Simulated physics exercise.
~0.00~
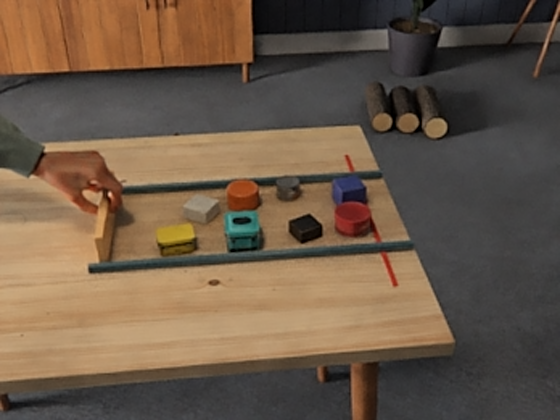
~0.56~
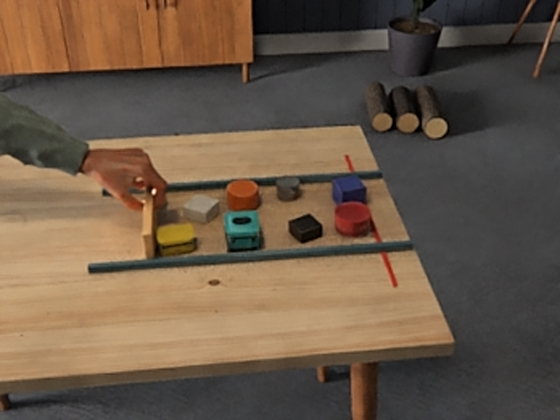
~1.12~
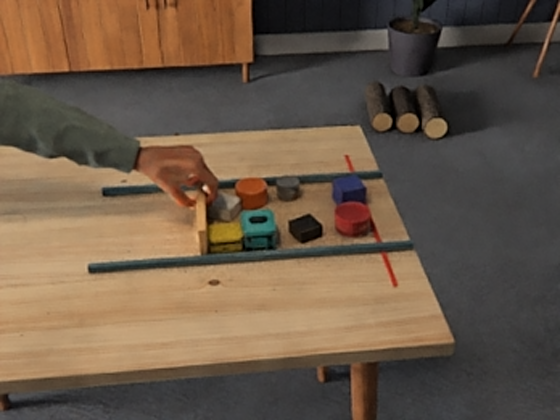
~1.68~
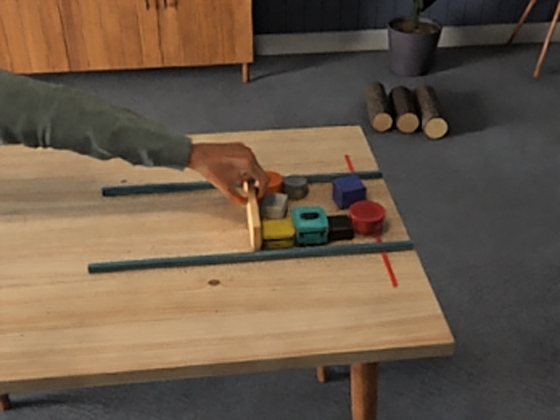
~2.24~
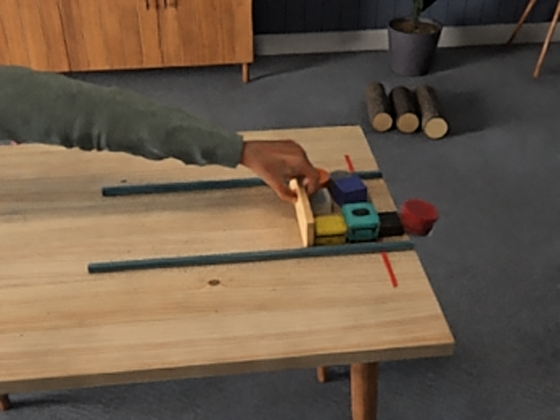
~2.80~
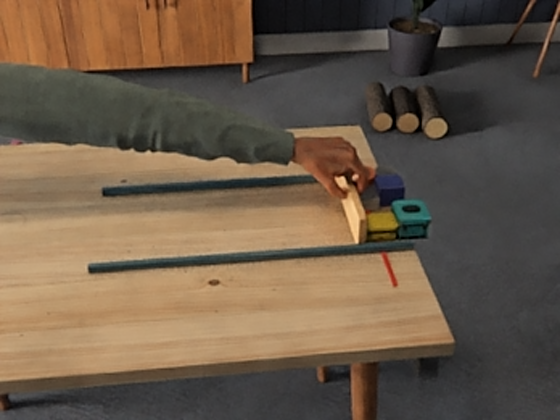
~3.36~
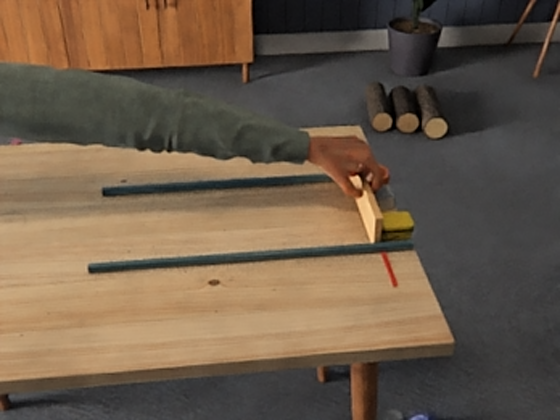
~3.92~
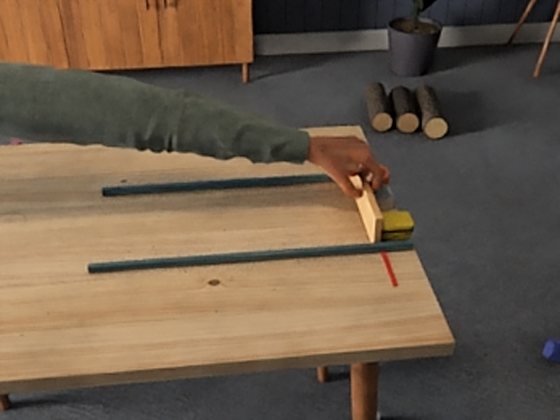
A hand in a dark green sleeve slides an upright wooden board rightward between two rails on a pale wooden table, seen from above at an angle, with logs and a potted plant behind. Ahead lie yellow, white, turquoise and black blocks, an orange piece, a grey tub, a blue block and a red pot near red tape. The board gathers the nearer pieces, then pushes the cluster toward the right edge. The red pot goes over first, and others follow, including the turquoise case and blue block. The board stops near the tape, the yellow block still perched beside it.
